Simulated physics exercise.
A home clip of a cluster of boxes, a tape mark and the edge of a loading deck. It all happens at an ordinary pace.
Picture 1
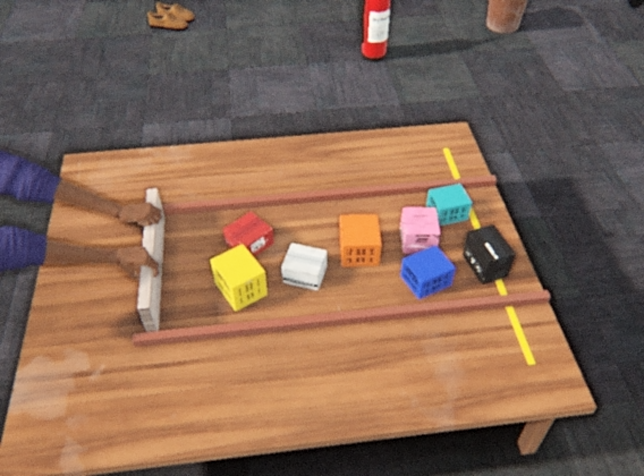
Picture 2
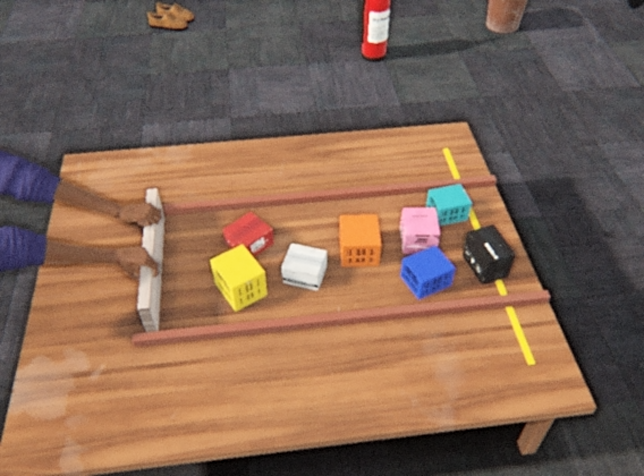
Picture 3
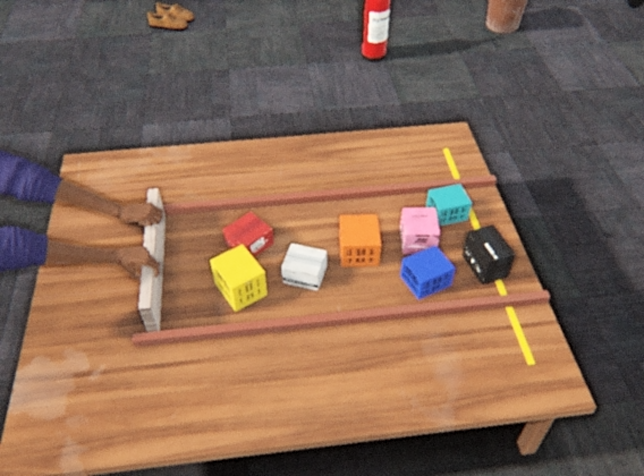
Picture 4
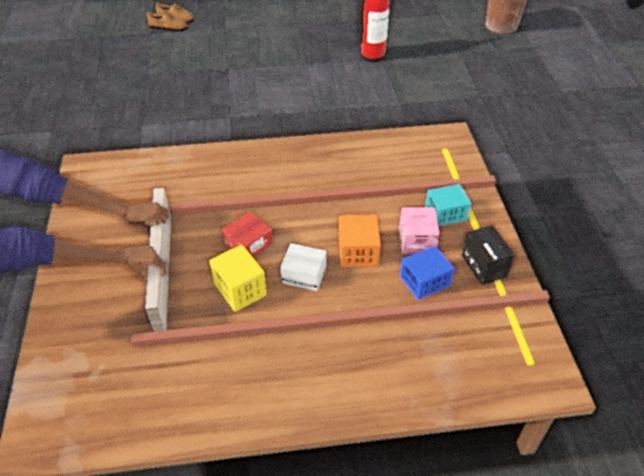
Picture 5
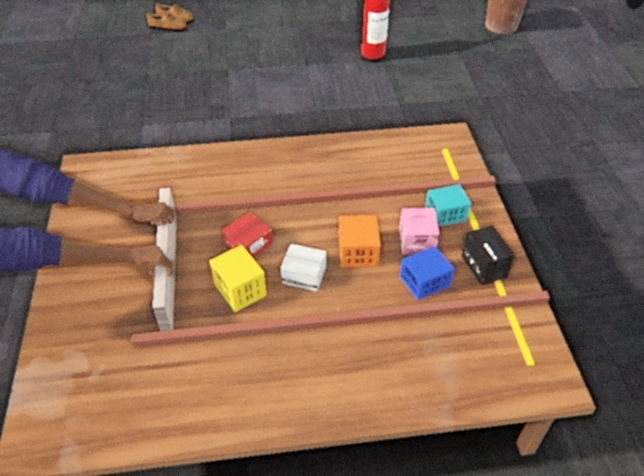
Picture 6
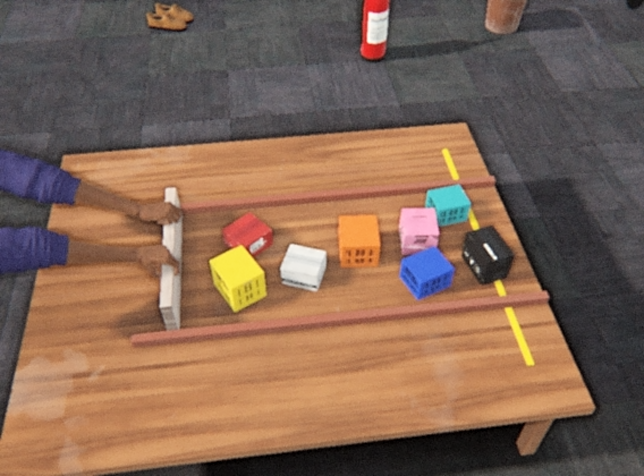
Two hands in purple sleeves hold a pale plank upright at the left of a wooden table, seen from above on a grey carpeted floor. Between two reddish rails lie red, yellow, white, orange, pink, blue, turquoise and black boxes, the black one by a yellow tape line at right. The hands first stay still, then slide the plank slightly rightward, while the boxes and view stay still.
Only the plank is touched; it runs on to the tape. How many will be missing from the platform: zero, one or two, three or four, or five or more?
Here the number that fall off is five or more.
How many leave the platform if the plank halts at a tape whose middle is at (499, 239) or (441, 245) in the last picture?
Try by try, 6 and 3.
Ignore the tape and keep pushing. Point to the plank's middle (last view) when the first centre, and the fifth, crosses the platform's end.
At (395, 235) for the first, at (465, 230) for the fifth.
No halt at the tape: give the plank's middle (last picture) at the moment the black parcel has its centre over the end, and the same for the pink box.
For the black parcel at (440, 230), for the pink box at (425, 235).
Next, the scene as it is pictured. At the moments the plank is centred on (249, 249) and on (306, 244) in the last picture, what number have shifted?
The counts are 3 and 5.
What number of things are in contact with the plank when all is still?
In contact: 2.
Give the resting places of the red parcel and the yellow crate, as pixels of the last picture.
Near (495, 220) and (516, 263).
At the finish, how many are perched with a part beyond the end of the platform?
Overhanging: 0.
Soon after, none off yet; black parcel at rest near (487, 255); turquoise crate at rest near (448, 206); pink box at rest near (418, 232).
Then, none off yet; black parcel at rest near (487, 255); turquoise crate moved about its own width near (492, 192); pink box moved well along near (473, 208).
At rest, the number that fall off is five or more; fallen, white box, orange crate, blue crate, pink box, turquoise crate and black parcel.
